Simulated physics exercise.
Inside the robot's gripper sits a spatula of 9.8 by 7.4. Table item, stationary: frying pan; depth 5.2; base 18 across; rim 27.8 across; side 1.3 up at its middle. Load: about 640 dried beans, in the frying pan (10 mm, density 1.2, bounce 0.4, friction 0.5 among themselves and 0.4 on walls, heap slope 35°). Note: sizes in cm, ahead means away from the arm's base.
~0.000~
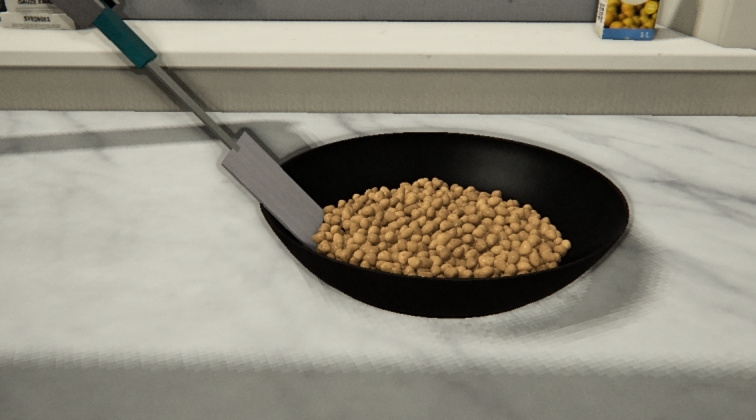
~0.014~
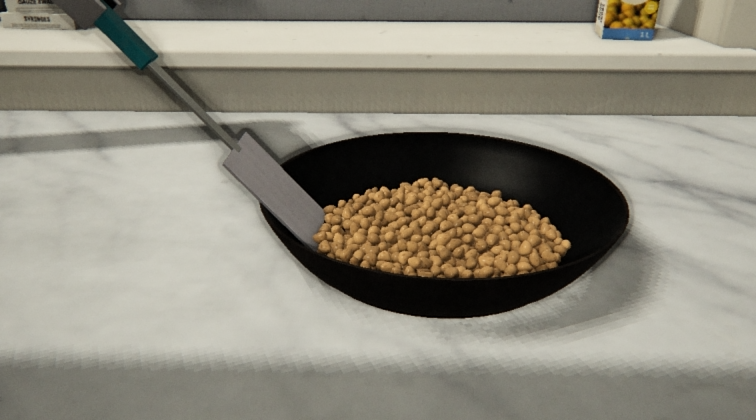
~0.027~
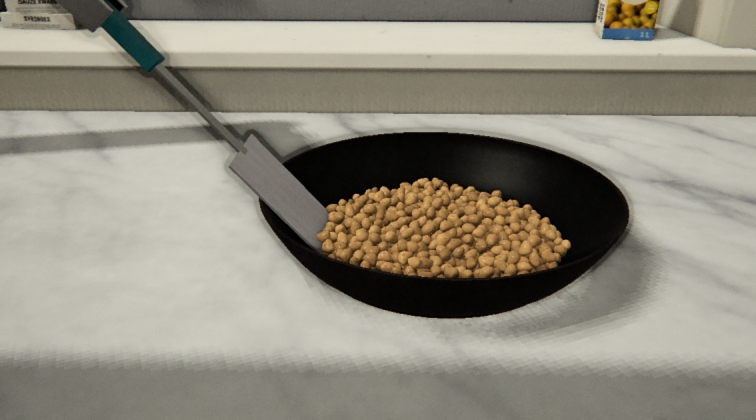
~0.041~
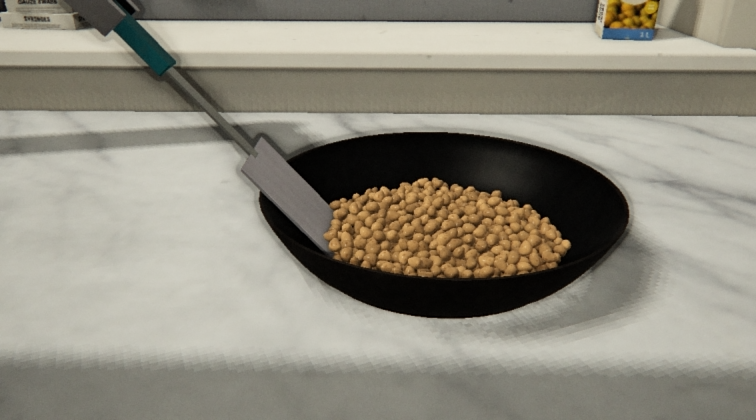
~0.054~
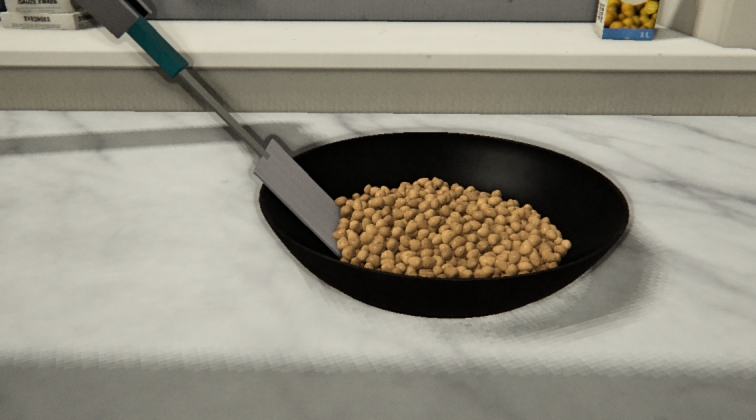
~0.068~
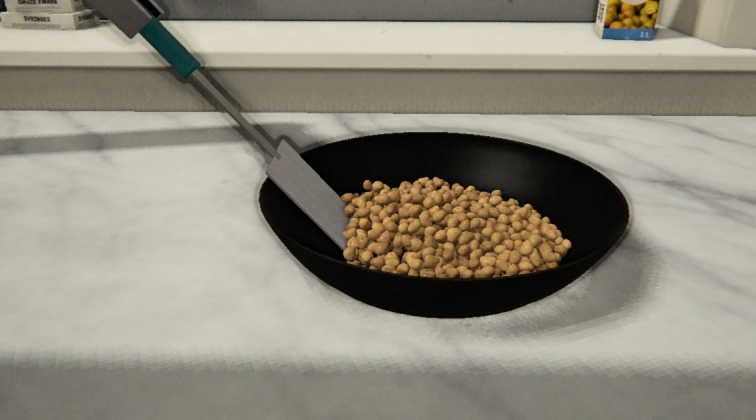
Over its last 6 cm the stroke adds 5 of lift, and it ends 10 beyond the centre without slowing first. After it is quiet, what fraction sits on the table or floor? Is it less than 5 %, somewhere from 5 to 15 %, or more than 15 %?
It is from 5 to 15 %.
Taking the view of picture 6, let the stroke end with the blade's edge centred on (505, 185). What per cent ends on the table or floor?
Something close to 0 in a hundred.
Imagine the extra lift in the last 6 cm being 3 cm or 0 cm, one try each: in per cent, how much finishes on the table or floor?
Result, in order: Approx. 15 % and 10 %.
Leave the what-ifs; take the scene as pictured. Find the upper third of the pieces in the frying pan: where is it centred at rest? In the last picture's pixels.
It is centred around (555, 221).
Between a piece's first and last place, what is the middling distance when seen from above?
Some 4 cm.
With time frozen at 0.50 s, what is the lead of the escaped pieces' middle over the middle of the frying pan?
22 cm.
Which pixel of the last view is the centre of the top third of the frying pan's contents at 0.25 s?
Near (537, 211).
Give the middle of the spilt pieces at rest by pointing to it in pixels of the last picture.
(747, 245), roughly.
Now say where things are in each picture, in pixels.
The first frame shows the spatula top edge at (234, 147), sloping 49°; upper third of the load around (431, 224), from x 320 to 565, top at y 185; 635 in the frying pan.
The second frame shows the spatula top edge at (235, 147), sloping 49°; upper third of the load around (431, 224), from x 320 to 565, top at y 185.
The third frame shows the spatula top edge at (241, 149), sloping 49°; upper third of the load around (428, 224), from x 325 to 565, top at y 185.
The fourth frame shows the spatula top edge at (252, 152), sloping 49°; upper third of the load around (423, 225), from x 325 to 565, top at y 185.
The fifth frame shows the spatula top edge at (263, 154), sloping 49°; upper third of the load around (424, 222), from x 325 to 565, top at y 185.
The sixth frame shows the spatula top edge at (275, 155), sloping 49°; upper third of the load around (428, 222), from x 325 to 565, top at y 180; 635 in the frying pan.
After 0.16 s, sloping 49°, highest piece 5 above the table; 635 in the frying pan.
After 0.25 s, sloping 49°, highest piece 5 above the table; 635 in the frying pan.
After 0.50 s, sloping 49°, highest piece 6 above the table; 569 in the frying pan, 60 on the table or floor, 6 on the blade or in flight.
After 1.55 s, sloping 49°, highest piece 6 above the table; 569 in the frying pan, 66 on the table or floor.
In the end, 569 in the frying pan, 66 on the table or floor. That is 10 % on the table or floor.
